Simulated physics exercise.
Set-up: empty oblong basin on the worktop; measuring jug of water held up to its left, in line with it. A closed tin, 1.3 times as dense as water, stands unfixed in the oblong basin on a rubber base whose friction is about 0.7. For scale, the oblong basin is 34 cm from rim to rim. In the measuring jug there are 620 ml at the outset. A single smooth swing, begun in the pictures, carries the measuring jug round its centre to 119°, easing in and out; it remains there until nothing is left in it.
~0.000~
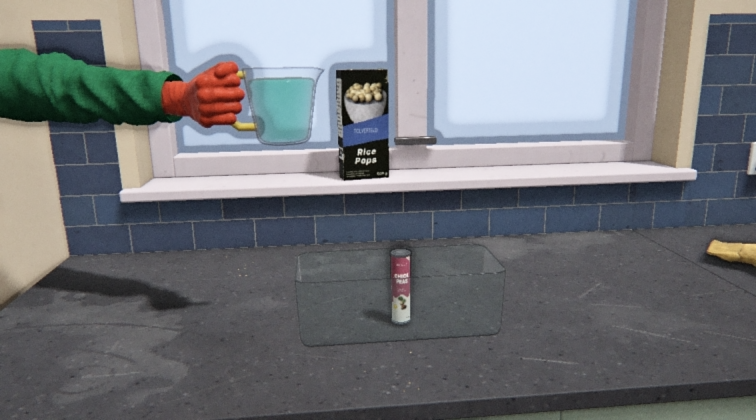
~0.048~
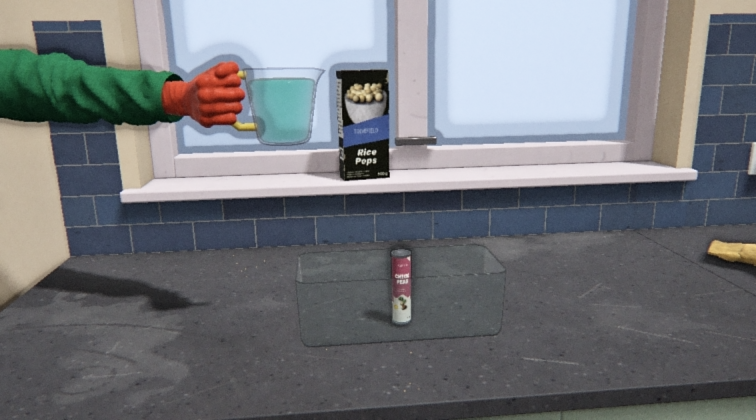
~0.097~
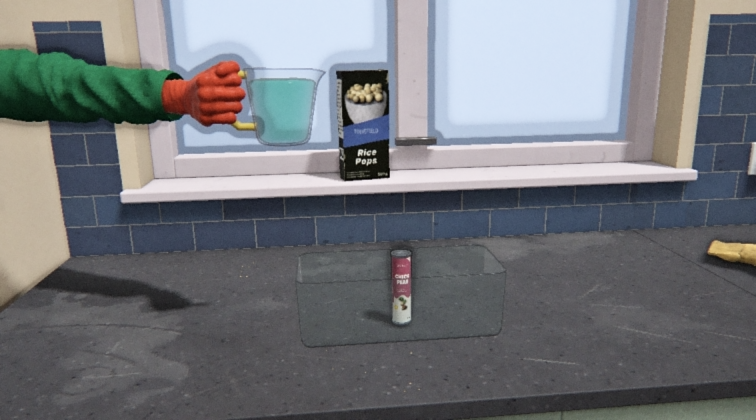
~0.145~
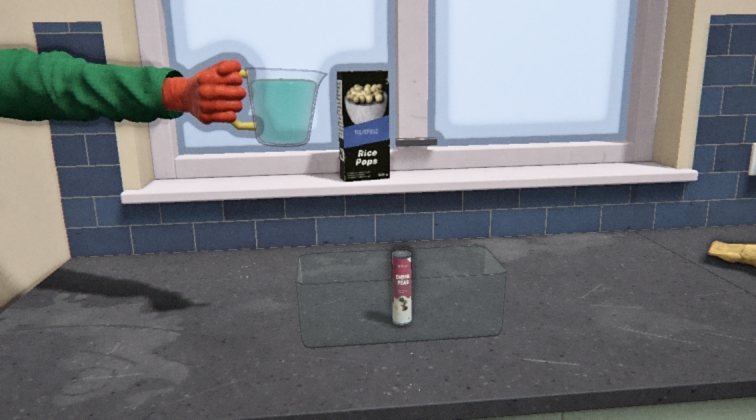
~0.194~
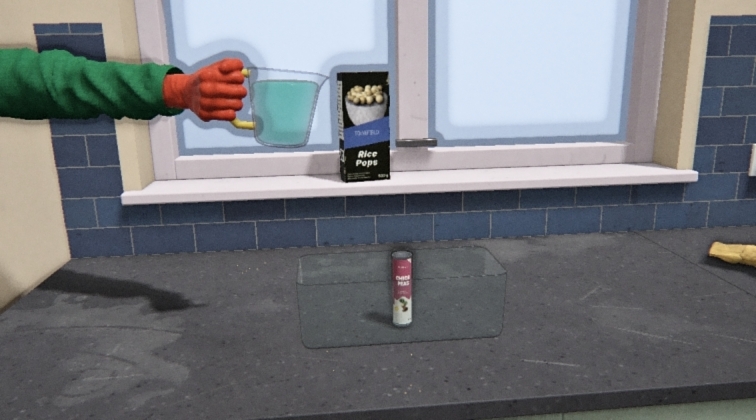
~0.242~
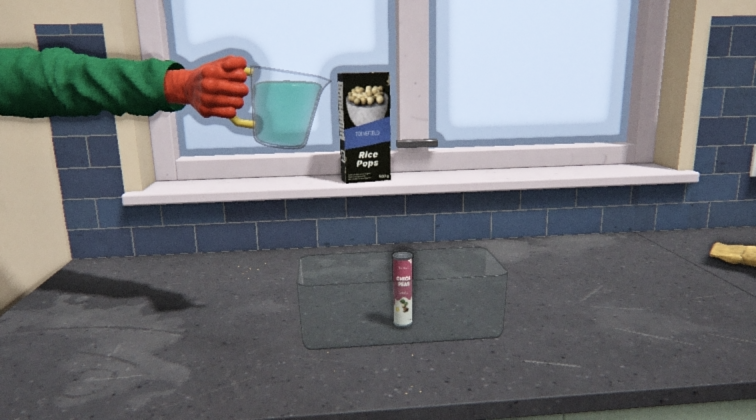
A green-sleeved arm in an orange-red glove reaches in from the left, holding a clear measuring jug of blue-green water in front of a kitchen window, seen from straight ahead and slightly above. A black Rice Pops box stands on the sill, and an empty glass basin and a closed pink-and-white tin sit on the dark worktop below. The jug starts upright, then leans slightly to the right, while everything else stays still.
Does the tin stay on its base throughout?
No, it goes down.
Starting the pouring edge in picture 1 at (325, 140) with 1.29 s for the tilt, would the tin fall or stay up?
Then it stays on its base.
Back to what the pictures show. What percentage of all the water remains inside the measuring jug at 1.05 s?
9 %.
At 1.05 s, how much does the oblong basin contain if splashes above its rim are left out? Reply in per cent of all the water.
Reading: Approx. 60 %.
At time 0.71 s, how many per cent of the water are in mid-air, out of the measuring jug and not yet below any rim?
Near 26 in a hundred.
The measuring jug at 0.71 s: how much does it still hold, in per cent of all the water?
Near 70 in a hundred.
After 0.71 s the tilt is 68° and 70 per cent is still to pour; the tin stands where it began.
After 1.05 s the tilt is 109° and 9 per cent is still to pour; the tin stands 1 cm from where it began.
After 1.40 s the tilt is 119° and 0 per cent is still to pour; the tin leans 26°.
After 1.79 s the tilt is 119° and 0 per cent is still to pour; the tin lies on its side.
In the end the tin lies on its side.
